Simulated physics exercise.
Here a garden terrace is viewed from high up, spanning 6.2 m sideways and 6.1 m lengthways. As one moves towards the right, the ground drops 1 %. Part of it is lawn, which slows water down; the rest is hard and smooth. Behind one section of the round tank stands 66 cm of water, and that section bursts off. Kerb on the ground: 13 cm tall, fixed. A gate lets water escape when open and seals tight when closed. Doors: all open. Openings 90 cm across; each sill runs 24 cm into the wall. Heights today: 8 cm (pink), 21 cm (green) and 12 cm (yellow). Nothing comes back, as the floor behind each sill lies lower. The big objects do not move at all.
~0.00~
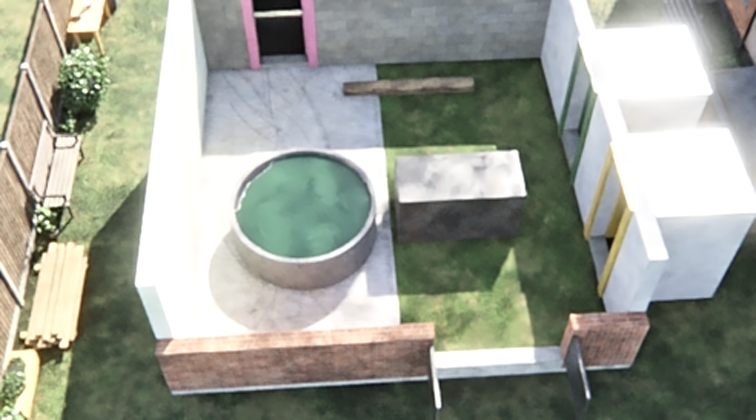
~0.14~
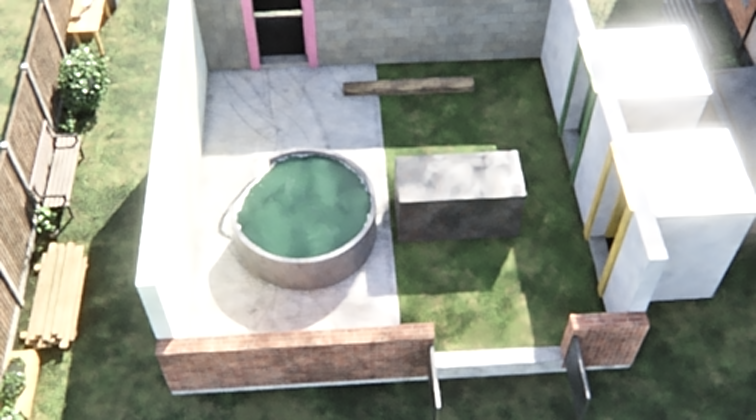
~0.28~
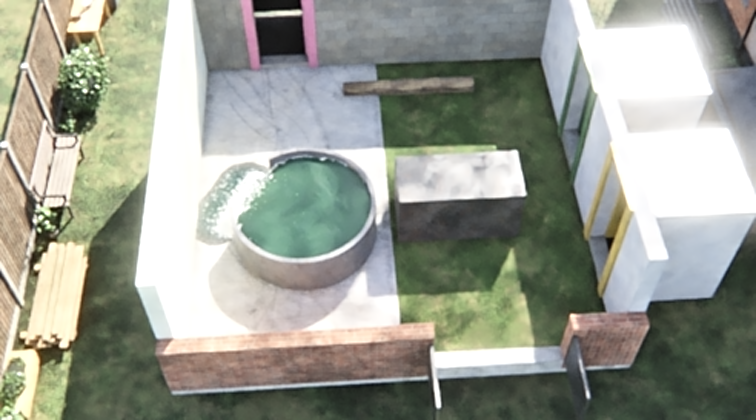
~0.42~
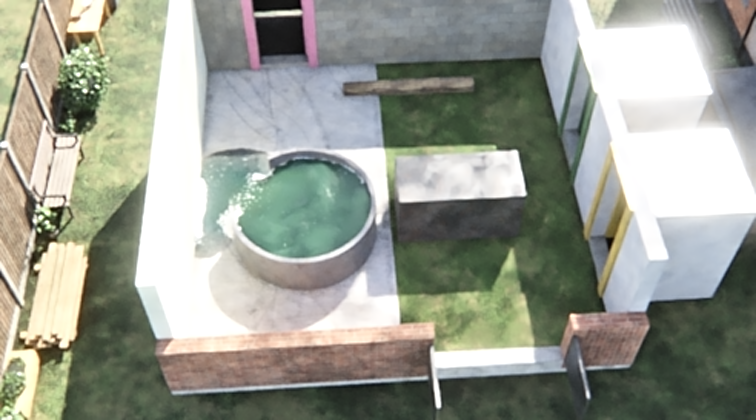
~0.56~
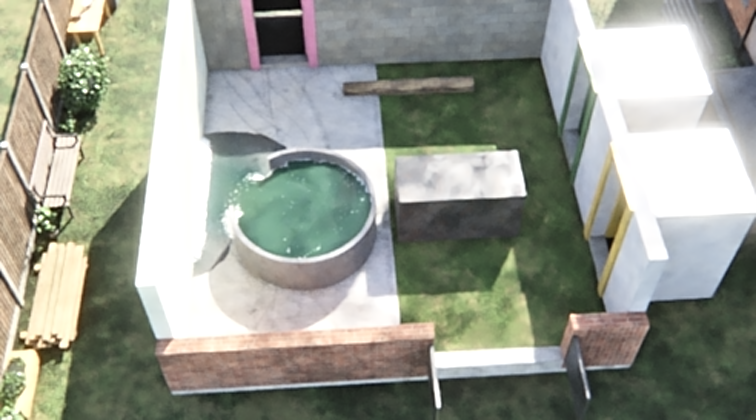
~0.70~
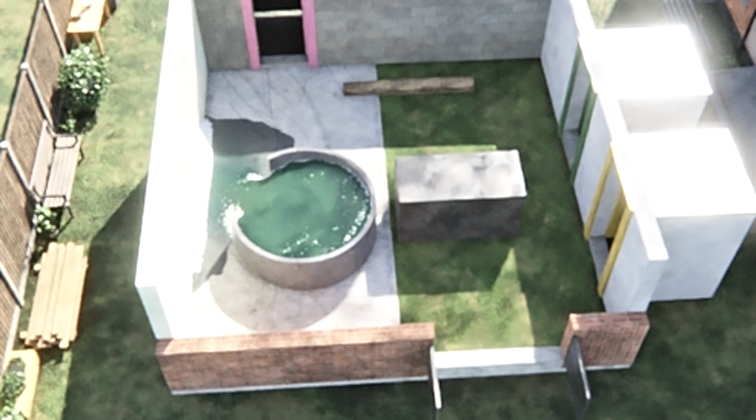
On a walled garden terrace seen from above, part paving and part grass, a round tank of green water sits full and still. A section on its left side breaks away, and water pours through the gap with white foam, then spreads across the paving beside the white wall, leaving dark wet patches.
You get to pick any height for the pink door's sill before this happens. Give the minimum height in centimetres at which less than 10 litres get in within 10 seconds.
23 cm.
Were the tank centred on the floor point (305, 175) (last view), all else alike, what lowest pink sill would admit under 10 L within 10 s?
A height near 22 cm.
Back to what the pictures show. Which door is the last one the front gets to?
That would be the yellow one, last in line.
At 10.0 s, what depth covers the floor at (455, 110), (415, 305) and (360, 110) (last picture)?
6, 5 and 3 cm, respectively.
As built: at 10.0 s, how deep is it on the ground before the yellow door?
Depth: Near 8.0 cm.
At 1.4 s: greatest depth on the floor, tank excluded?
I'd estimate roughly 46 cm.
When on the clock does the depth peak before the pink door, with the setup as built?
2.4 s.
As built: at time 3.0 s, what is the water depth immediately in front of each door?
The pink door has 21 cm, the green door 0 cm and the yellow door 0 cm.
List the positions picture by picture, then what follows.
The first picture shows the round tank at (303, 205) is whole and still, 66 cm deep; the pink door at (280, 25) is dry.
In the second picture, the gap is at (248, 199), the front 0.3 m out at (223, 223); the back of the round tank holds 66 cm.
In the third picture, the gap is at (248, 201), the front 0.8 m out at (233, 169); the back of the round tank holds 66 cm.
In the fourth picture, the gap is at (248, 202), the front 1.2 m out at (201, 165); the back of the round tank holds 66 cm.
In the fifth picture, the front is at (203, 138), 1.7 m from the gap at (248, 201); 2.4 m2 of floor is wet, 66 cm left at the back.
In the sixth picture, the front is at (205, 118), 2.1 m from the gap at (248, 201); 2.8 m2 of floor is wet, 61 cm left at the back; the pink door at (280, 25), 3.3 m from the gap, is still 1.5 m from the nearest water.
After 1.4 s water covers 20 % of the floor, deepest (46 cm) near (209, 206); it has not reached the pink door.
After 3.0 s water covers 35 % of the floor, deepest (29 cm) near (207, 82); 21 cm at the pink door, 86 litres in over its 8 cm sill.
After 10.0 s water covers 95 % of the floor, deepest (12 cm) near (541, 70); 7 cm at the pink door, 189 litres in over its 8 cm sill.
At the pink door as built, the water arrived by 1.6 s and peaked near 23 cm at 2.4 s.
Run again over the same 10 s with other heights there, 27 litres in over 19.5 cm, 3 litres over 26.5 cm. The limit of 10 litres is kept from about 23 cm up.
